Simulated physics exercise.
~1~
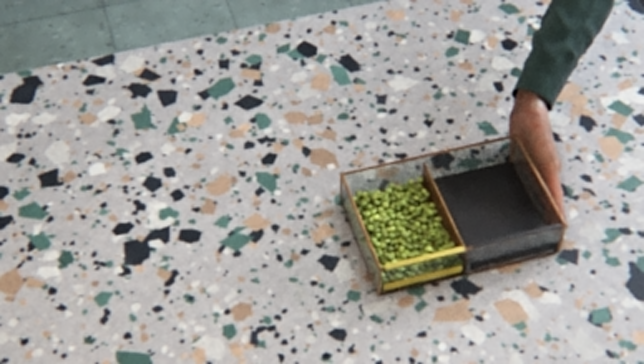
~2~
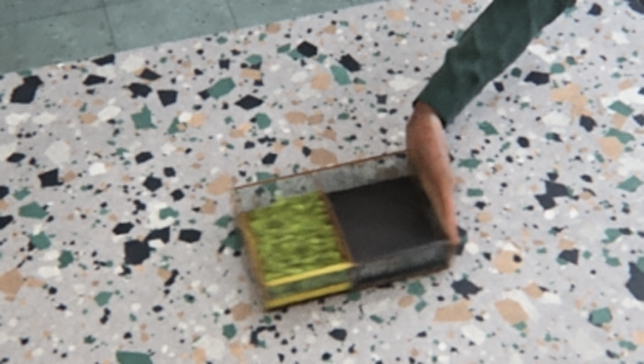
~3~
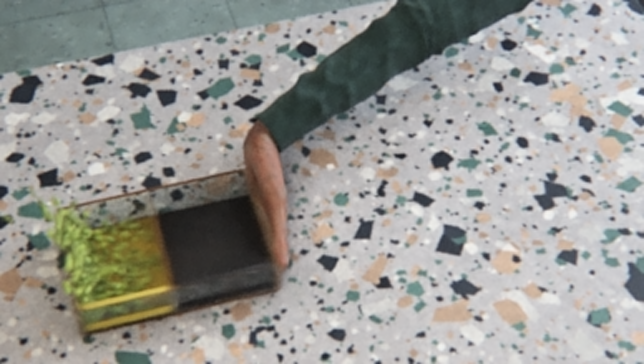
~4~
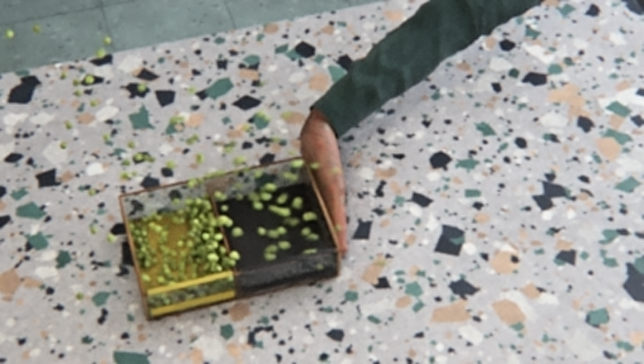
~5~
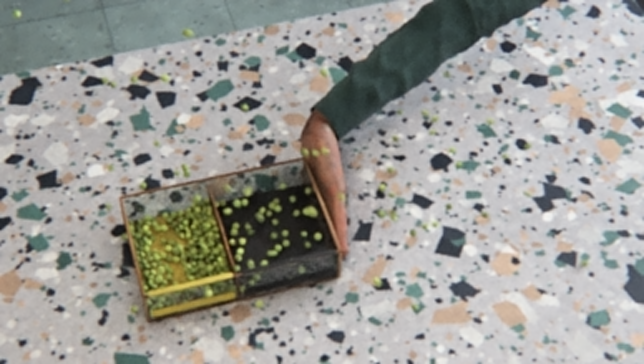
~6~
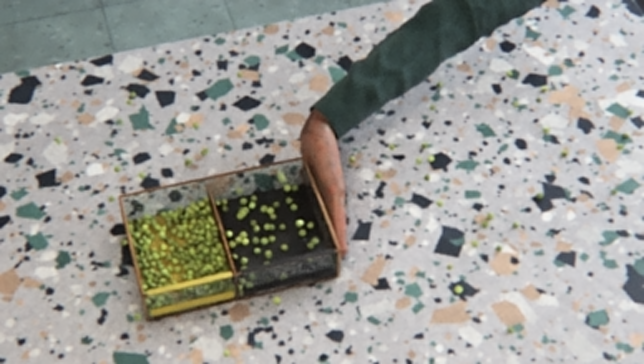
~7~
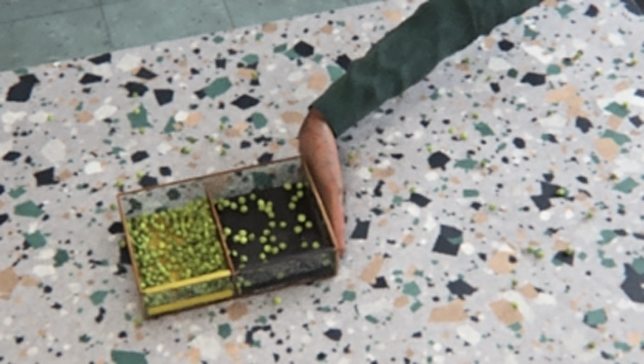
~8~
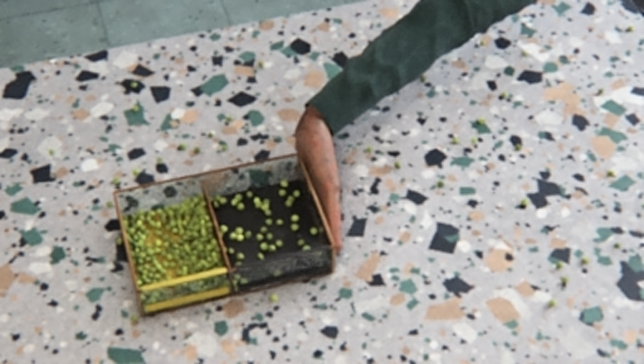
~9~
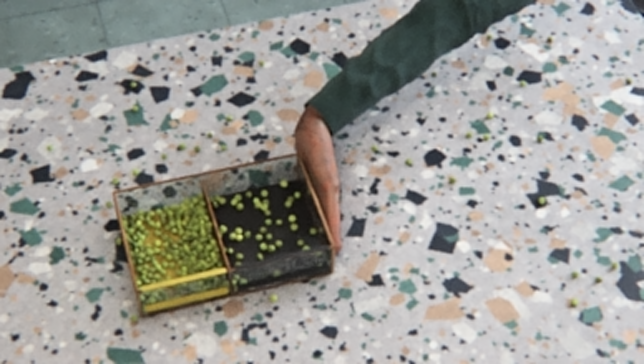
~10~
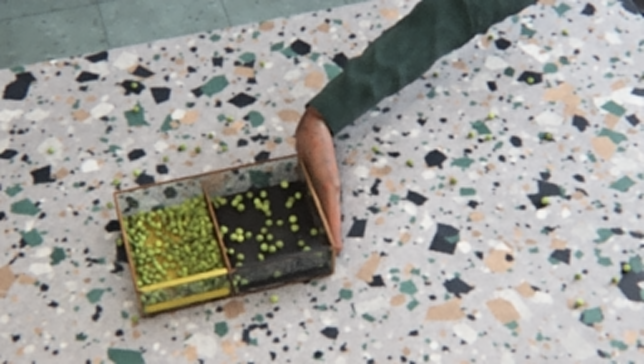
A hand in a dark green sleeve grips the right end of a shallow drawer tray, seen from above on a pale speckled surface with green, black and tan chips. Green peas fill the yellow left compartment, while the black right one is empty. The hand slides the tray quickly left, and the peas surge up at its far left side. It then shifts back a little to the right, and peas fly out, scattering across the surface. The tray stops, with most peas still in the yellow side, some dotted over the black side and others strewn outside, mainly to the right.
